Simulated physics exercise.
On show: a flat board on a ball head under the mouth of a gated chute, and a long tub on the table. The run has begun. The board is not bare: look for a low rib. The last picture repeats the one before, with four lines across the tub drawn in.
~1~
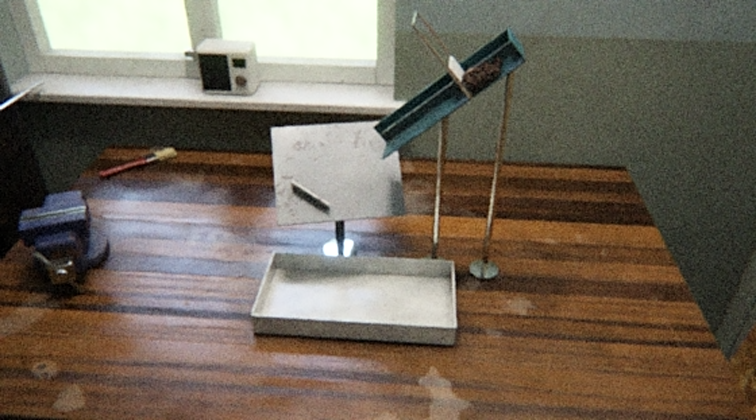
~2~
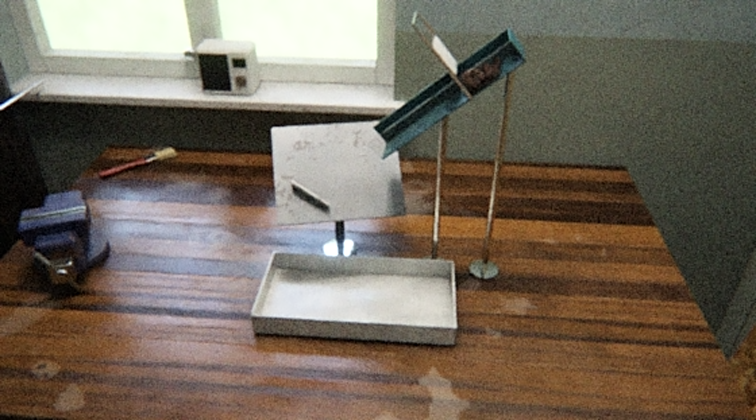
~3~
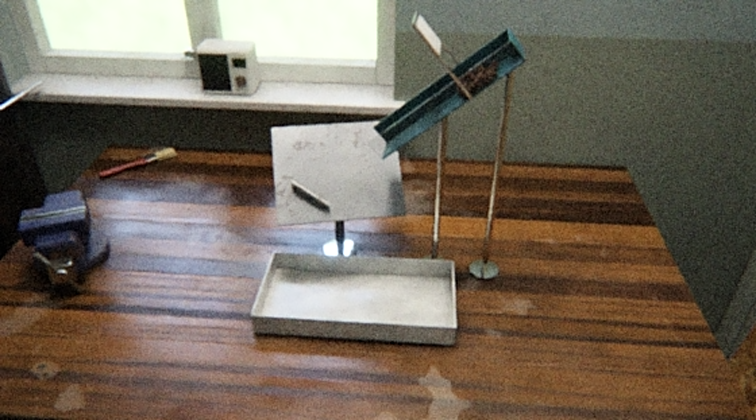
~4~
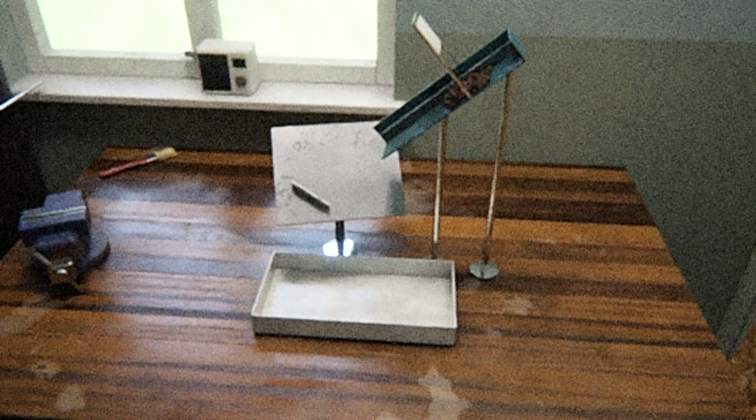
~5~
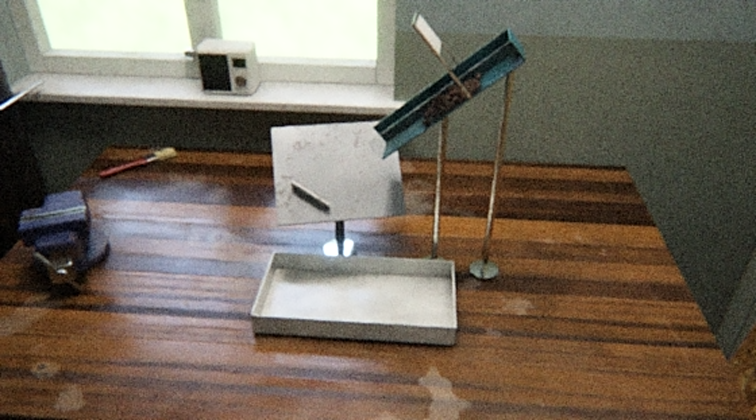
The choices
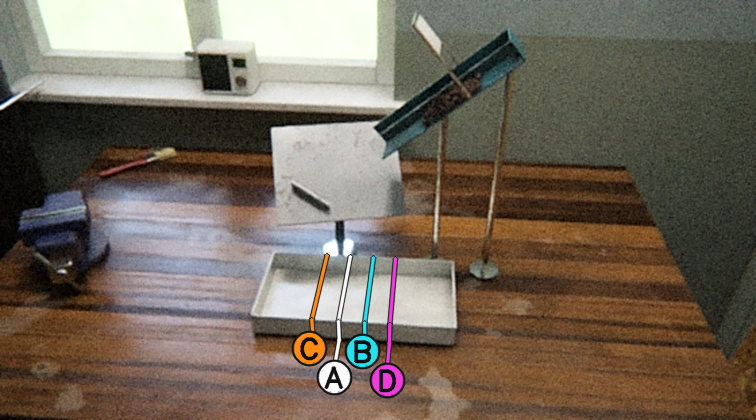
Small brown berries slide partway down a raised teal chute after its gate lifts.
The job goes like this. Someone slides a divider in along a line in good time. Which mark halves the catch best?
Take A.
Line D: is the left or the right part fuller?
More lands on the left.
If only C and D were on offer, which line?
C.
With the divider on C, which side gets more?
The right side.
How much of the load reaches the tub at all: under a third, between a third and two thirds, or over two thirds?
About that: Over two thirds.
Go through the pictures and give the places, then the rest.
In the first frame, load behind the gate at (478, 75), allspice berries; lip of the chute at (385, 151), sloping fairly steeply.
In the second frame, middle of the board at (338, 171), tilted fairly steeply; middle of its low edge at (343, 220); of its high edge at (333, 124).
In the third frame, front corners of the tub at (252, 315) and (456, 327), empty; front of the load at (462, 90).
In the fourth frame, middle of the load at (466, 86); its front at (446, 103), about a quarter of the way to the lip; rib from (292, 181) to (329, 204).
In the fifth frame, middle of the load at (454, 100); its front at (425, 123), about half of the way to the lip.
On the marked copy, line A crosses the front rim at (338, 320); line B crosses the front rim at (364, 322); line C crosses the front rim at (311, 318); line D crosses the front rim at (389, 323).
If A is chosen, of what is caught, about half on the left of the divider, about half on the right.
If B is chosen, of what is caught, nearly all on the left of the divider, a small part on the right.
If C is chosen, of what is caught, about a quarter on the left of the divider, most on the right.
If D is chosen, of what is caught, all on the left of the divider, none on the right.
